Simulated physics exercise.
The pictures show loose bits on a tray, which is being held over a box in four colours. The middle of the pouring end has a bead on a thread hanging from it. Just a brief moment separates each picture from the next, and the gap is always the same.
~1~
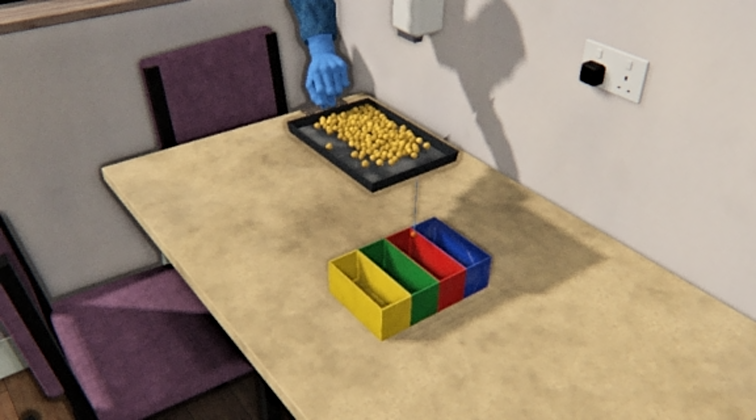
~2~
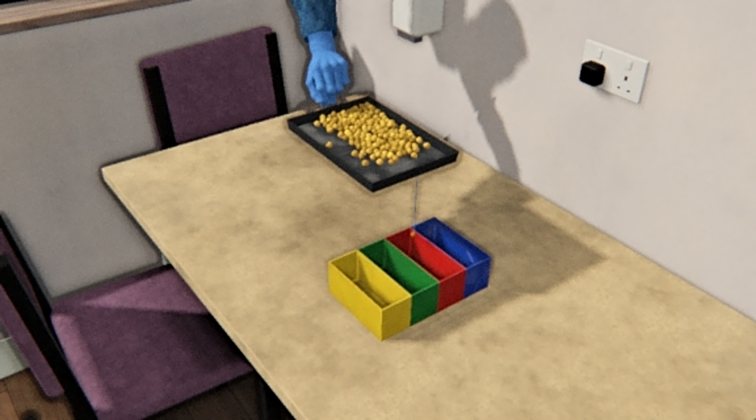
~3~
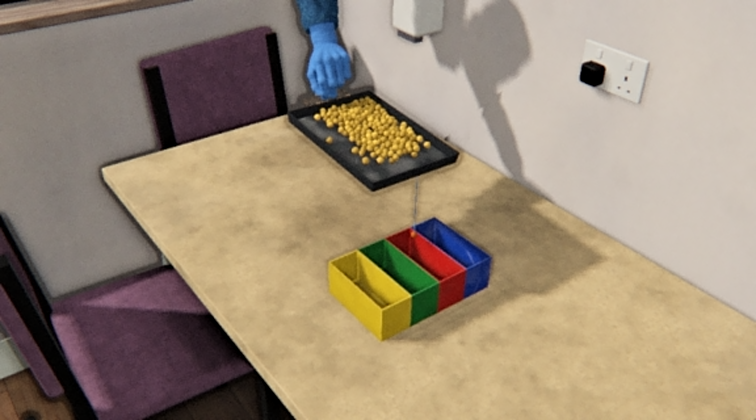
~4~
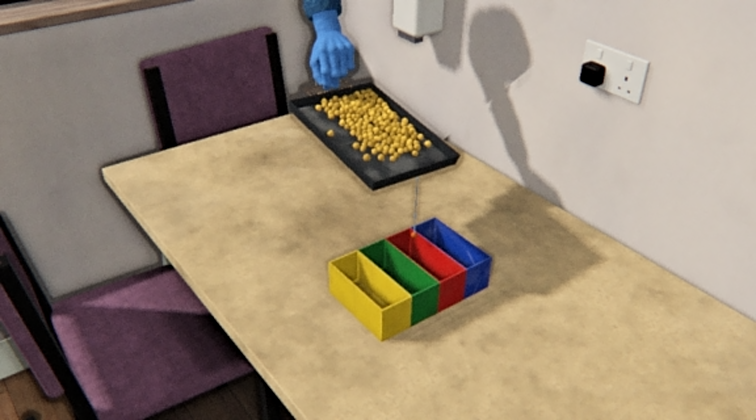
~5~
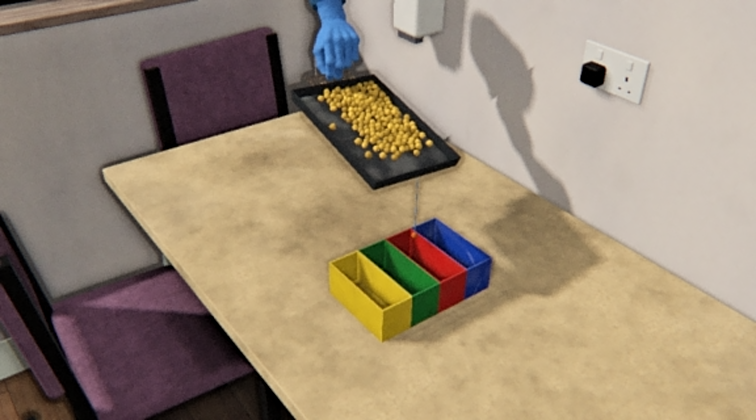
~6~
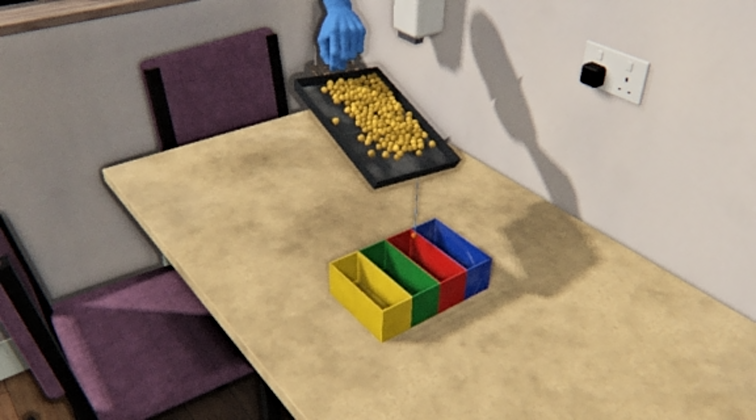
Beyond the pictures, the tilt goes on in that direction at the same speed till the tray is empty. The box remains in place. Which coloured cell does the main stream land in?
The main stream lands in the blue cell.
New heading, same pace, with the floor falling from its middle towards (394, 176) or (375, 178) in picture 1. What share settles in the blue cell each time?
First case around 10 per cent, second case 0 per cent.
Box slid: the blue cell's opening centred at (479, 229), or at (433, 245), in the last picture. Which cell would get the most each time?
The first placing favours the red cell, while the second favours the blue one.
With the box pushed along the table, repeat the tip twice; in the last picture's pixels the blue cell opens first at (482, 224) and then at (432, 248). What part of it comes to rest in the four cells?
First 100 %, then 30 %.
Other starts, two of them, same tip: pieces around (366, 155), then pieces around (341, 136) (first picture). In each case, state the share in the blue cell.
Shares in turn: 50 % and 40 %.
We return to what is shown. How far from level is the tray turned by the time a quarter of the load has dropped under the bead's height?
The tilt then is about 105°.
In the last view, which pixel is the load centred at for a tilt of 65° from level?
Load centre: Approx. (431, 140).
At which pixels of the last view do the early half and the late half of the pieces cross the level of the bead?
Around (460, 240) at first; around (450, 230) after that.
Soon after the last picture, tray tipped steeply; nearly all on the tray; a stray few in the blue cell; a small part falling or outside the box.
A little later, tray tipped past a quarter turn; about half on the tray; a small part in the blue cell; a small part in the red cell; about a third falling or outside the box.
Later still, tray tipped past a quarter turn; about half in the blue cell; a small part in the red cell; a stray few in the green cell; a stray few in the yellow cell; about a third falling or outside the box.
At rest, tray tipped past a quarter turn; about half in the blue cell; a small part in the red cell; a stray few in the green cell; a stray few in the yellow cell; about a third outside the box.
